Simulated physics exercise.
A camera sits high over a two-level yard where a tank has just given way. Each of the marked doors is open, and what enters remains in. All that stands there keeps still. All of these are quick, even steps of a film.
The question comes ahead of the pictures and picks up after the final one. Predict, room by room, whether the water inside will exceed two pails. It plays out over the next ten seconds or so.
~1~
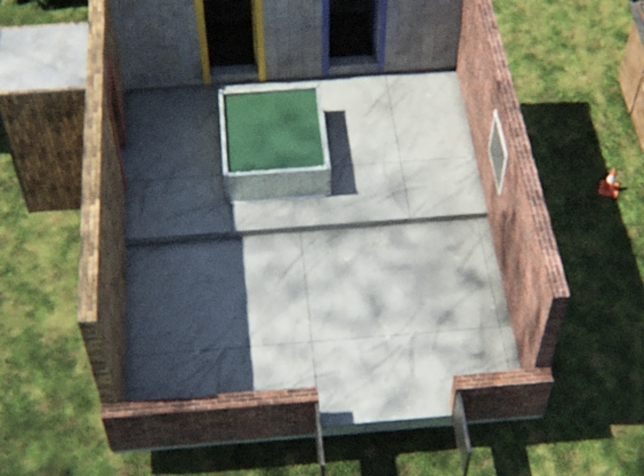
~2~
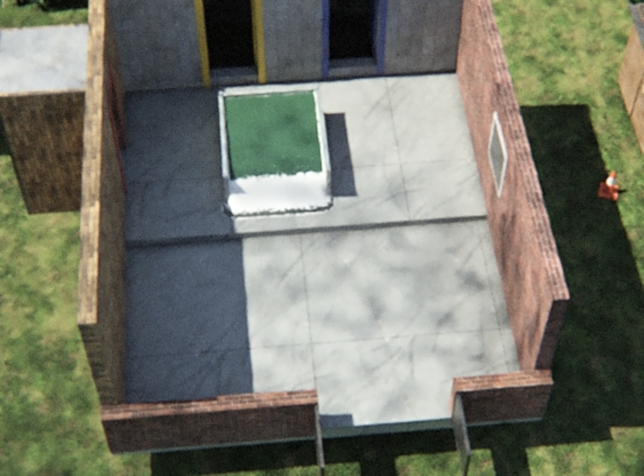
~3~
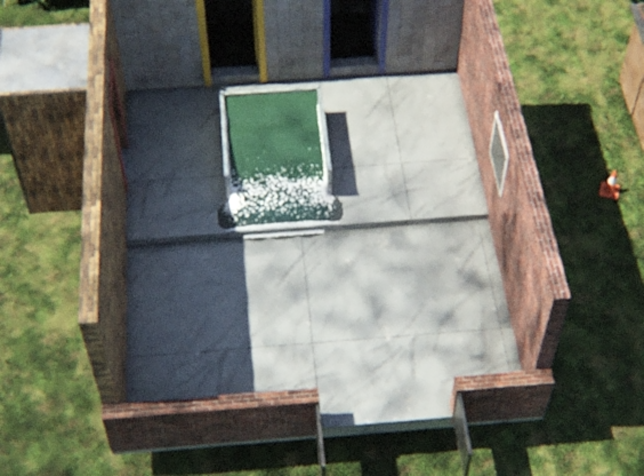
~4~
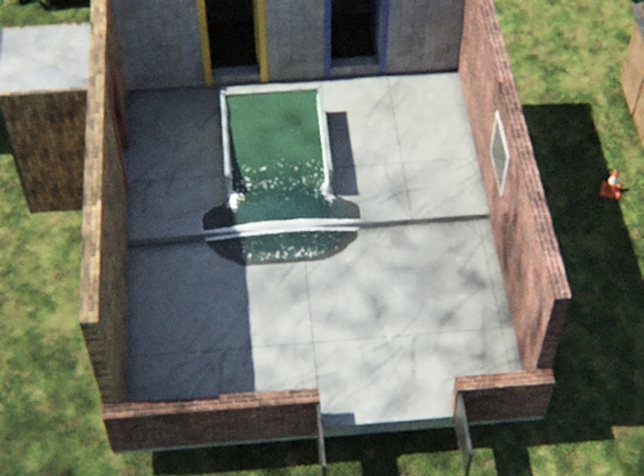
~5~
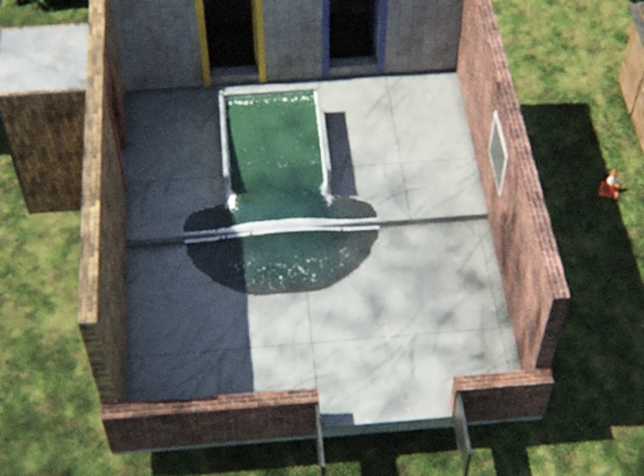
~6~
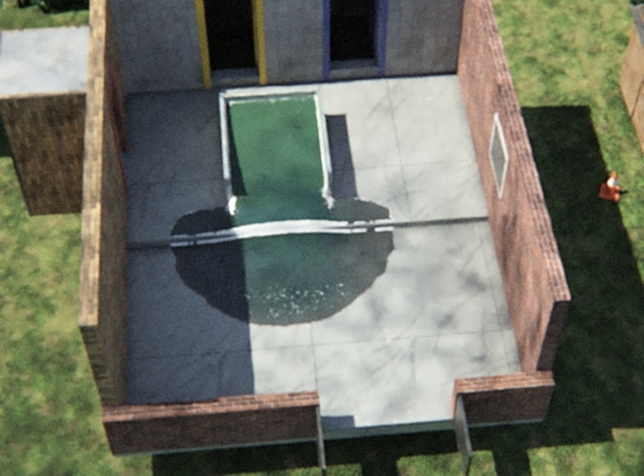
The red door is going to be at or under the line; the yellow door is going to be at or under the line; the blue door is going to be at or under the line.
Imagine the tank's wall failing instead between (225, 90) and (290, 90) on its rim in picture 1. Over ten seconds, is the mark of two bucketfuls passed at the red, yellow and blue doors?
Here's how it goes: The red door overshoots, the yellow door overshoots, the blue door comes in low.
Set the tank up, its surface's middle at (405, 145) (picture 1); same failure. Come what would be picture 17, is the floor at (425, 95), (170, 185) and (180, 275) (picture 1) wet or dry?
Result: Spared; spared; spared.
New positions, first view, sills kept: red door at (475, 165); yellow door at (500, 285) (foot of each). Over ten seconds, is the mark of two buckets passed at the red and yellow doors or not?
As it turns out, the red door keeps clear but the yellow door keeps clear.
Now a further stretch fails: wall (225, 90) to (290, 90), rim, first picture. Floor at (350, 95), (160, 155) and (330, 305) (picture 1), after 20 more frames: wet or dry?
Taken one by one: Sodden, then sodden, then unaffected.
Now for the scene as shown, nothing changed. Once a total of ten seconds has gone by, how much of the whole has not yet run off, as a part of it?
58 in a hundred.
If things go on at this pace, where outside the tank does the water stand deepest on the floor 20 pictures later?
Somewhere near (127, 431).
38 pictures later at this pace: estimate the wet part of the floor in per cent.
My estimate is roughly 50 percent.
A moment on, water covers 35 % of the floor; the red door not reached, the yellow door not reached, the blue door not reached.
Next, water covers 50 % of the floor; the red door not reached, the yellow door not reached, the blue door not reached.
Then, water covers 50 % of the floor; the red door not reached, the yellow door not reached, the blue door not reached.
Later, water covers 50 % of the floor; the red door not reached, the yellow door not reached, the blue door not reached.
In the end, water covers 55 % of the floor; the red door not reached, the yellow door not reached, the blue door not reached.
